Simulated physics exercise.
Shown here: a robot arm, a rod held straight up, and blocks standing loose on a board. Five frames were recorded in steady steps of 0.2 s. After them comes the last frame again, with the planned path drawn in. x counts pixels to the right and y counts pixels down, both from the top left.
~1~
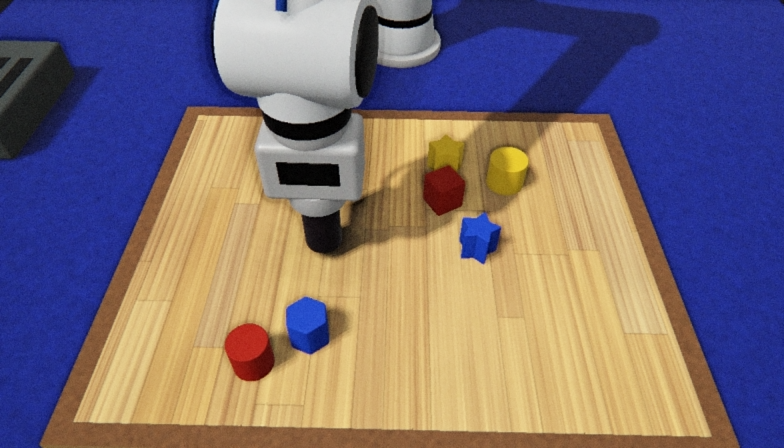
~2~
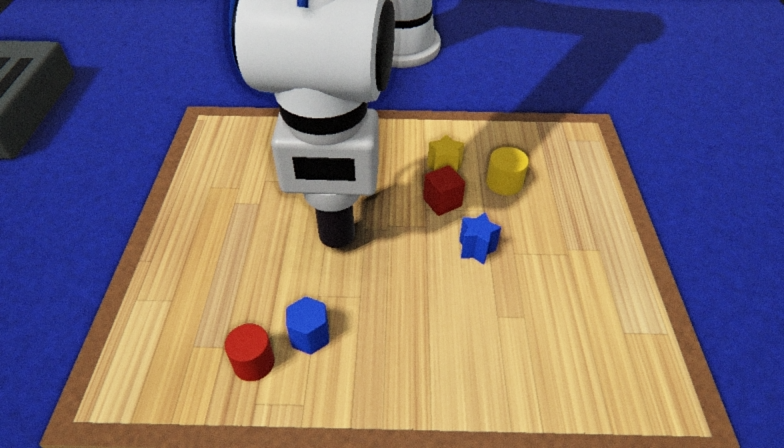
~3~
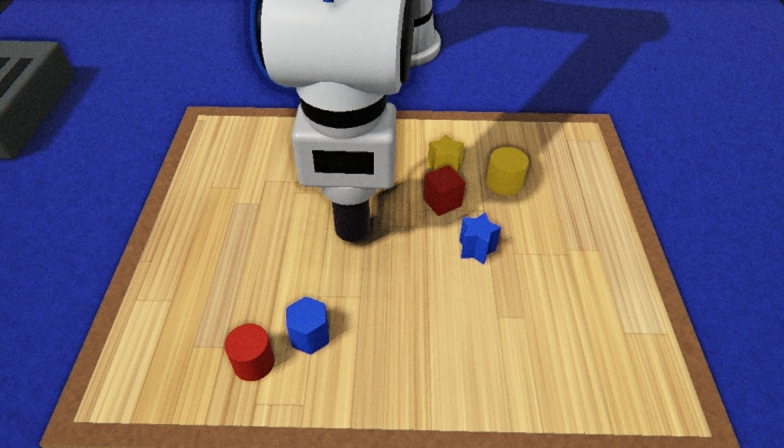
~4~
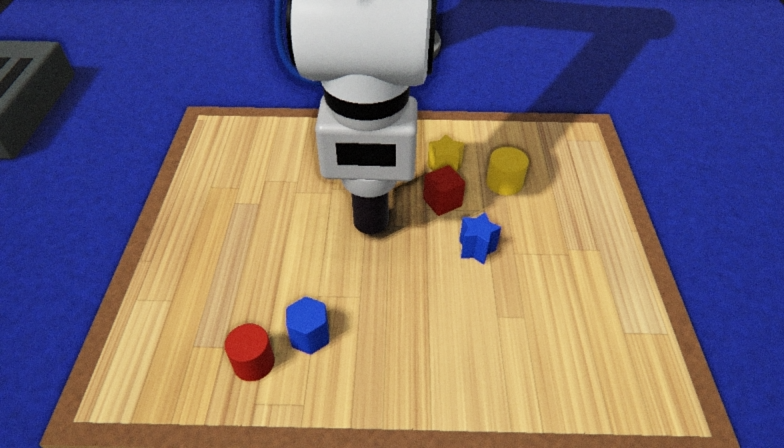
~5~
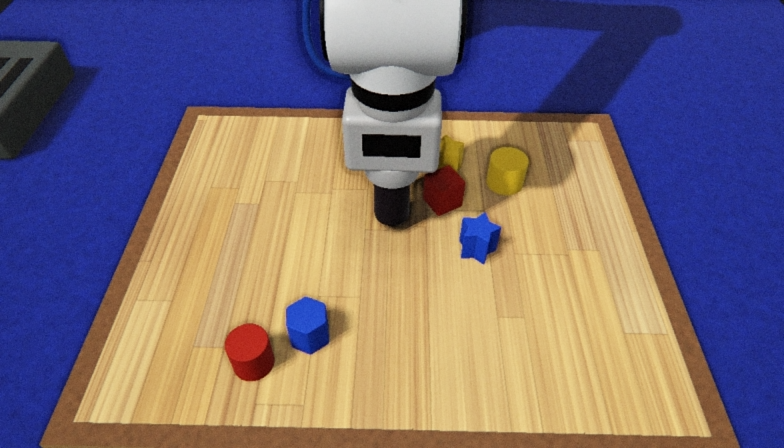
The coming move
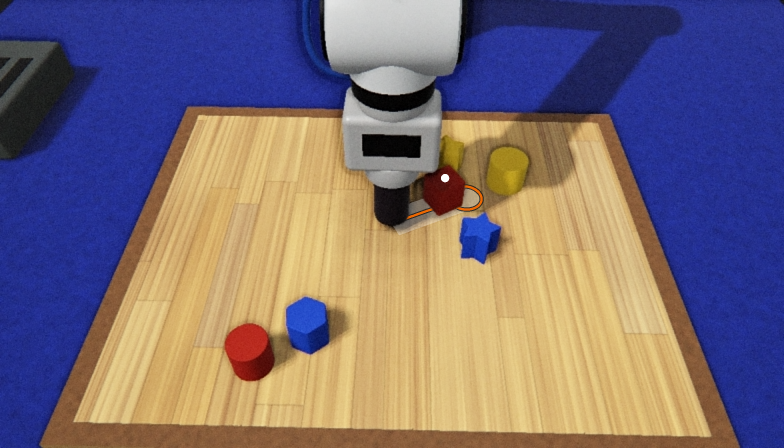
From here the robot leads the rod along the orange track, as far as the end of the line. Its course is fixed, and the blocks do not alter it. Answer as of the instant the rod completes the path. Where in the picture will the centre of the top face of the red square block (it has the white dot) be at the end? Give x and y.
I'd say the red square block ends with its top centre at (488, 158).
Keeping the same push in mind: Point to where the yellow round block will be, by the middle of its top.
About (525, 154).
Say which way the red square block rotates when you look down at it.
From overhead, the rotation is counterclockwise.
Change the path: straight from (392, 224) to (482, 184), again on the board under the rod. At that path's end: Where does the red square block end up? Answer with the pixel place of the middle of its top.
Roughly at (514, 152).
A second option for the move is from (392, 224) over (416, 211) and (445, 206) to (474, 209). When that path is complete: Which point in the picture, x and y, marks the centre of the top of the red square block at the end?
So, by the moment the path ends, you'll find the top centre of the red square block at (498, 169).
Path on the board, from (392, 224) directly to (465, 198); the dot is on the red square block.
On the path given first. Halfway along, rod at (430, 200); red square block at (456, 173).
At the end, rod at (467, 188); red square block at (488, 158), turned 20° anticlockwise; yellow star-shaped block in place; yellow round block at (525, 154).
